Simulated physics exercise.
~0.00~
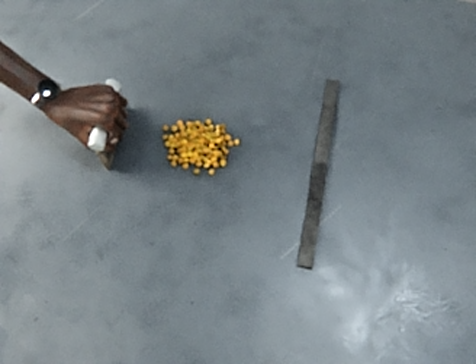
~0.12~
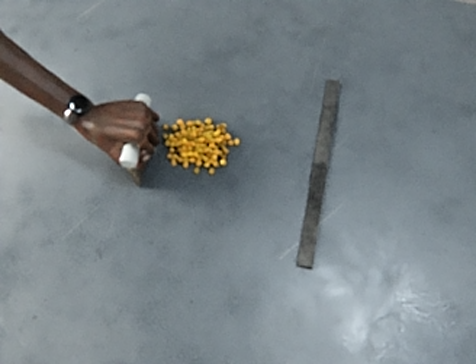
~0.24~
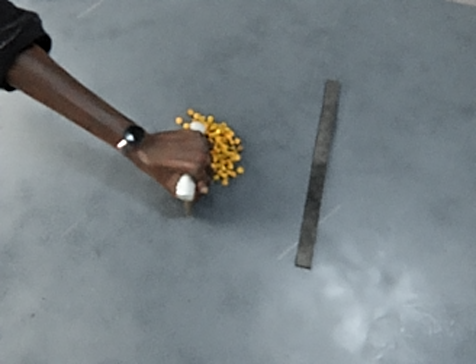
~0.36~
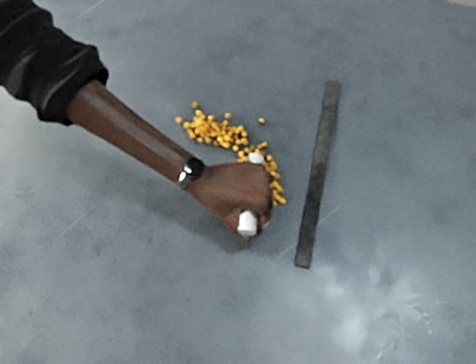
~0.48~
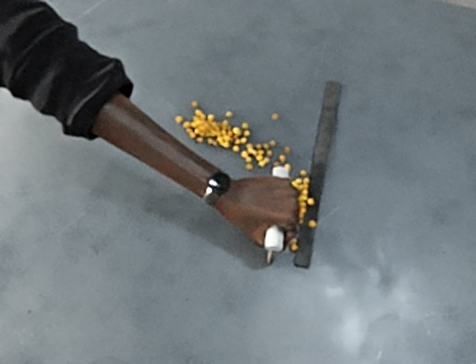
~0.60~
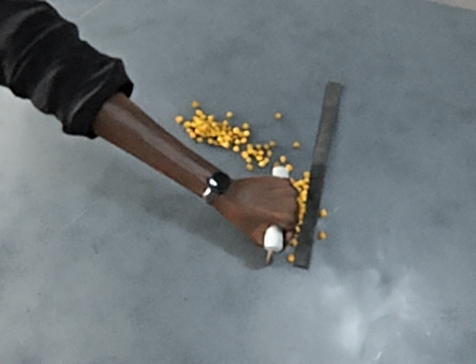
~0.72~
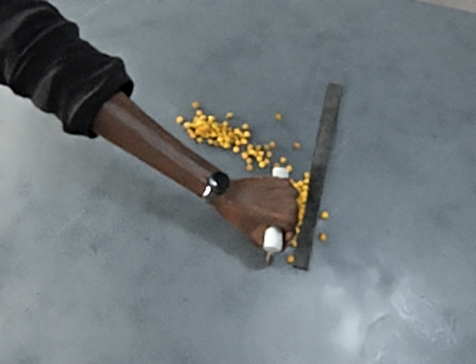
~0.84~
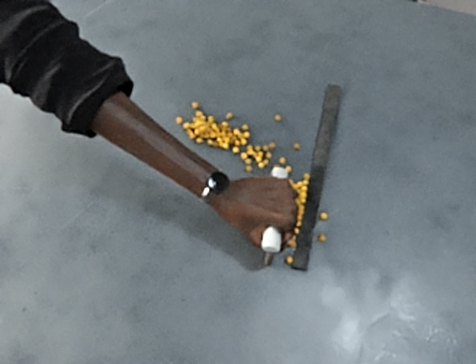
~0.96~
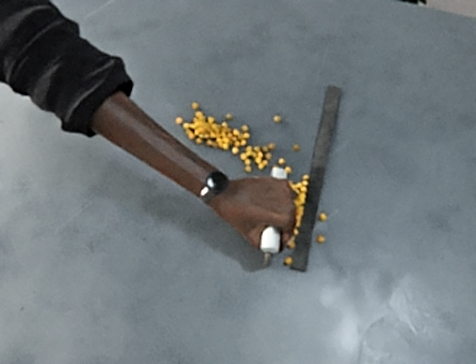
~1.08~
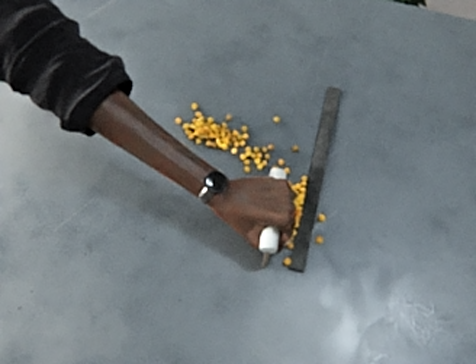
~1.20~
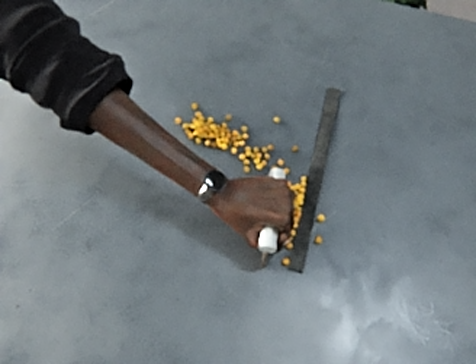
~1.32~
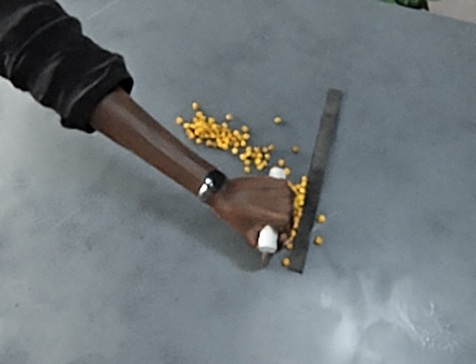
A dark-skinned hand in a black sleeve and dark wristband sweeps a pile of yellow maize kernels across a smooth grey surface, seen from above. The kernels begin left of centre, with a long dark strip lying upright to their right. Gripping a scraper with white ends, the hand moves right and slightly down, pushing into the lower part of the pile and dragging some kernels along. It stops close to the strip and stays there, kernels bunched against the near edge. Most remain in a loose trail behind, and a couple rest just past the strip.
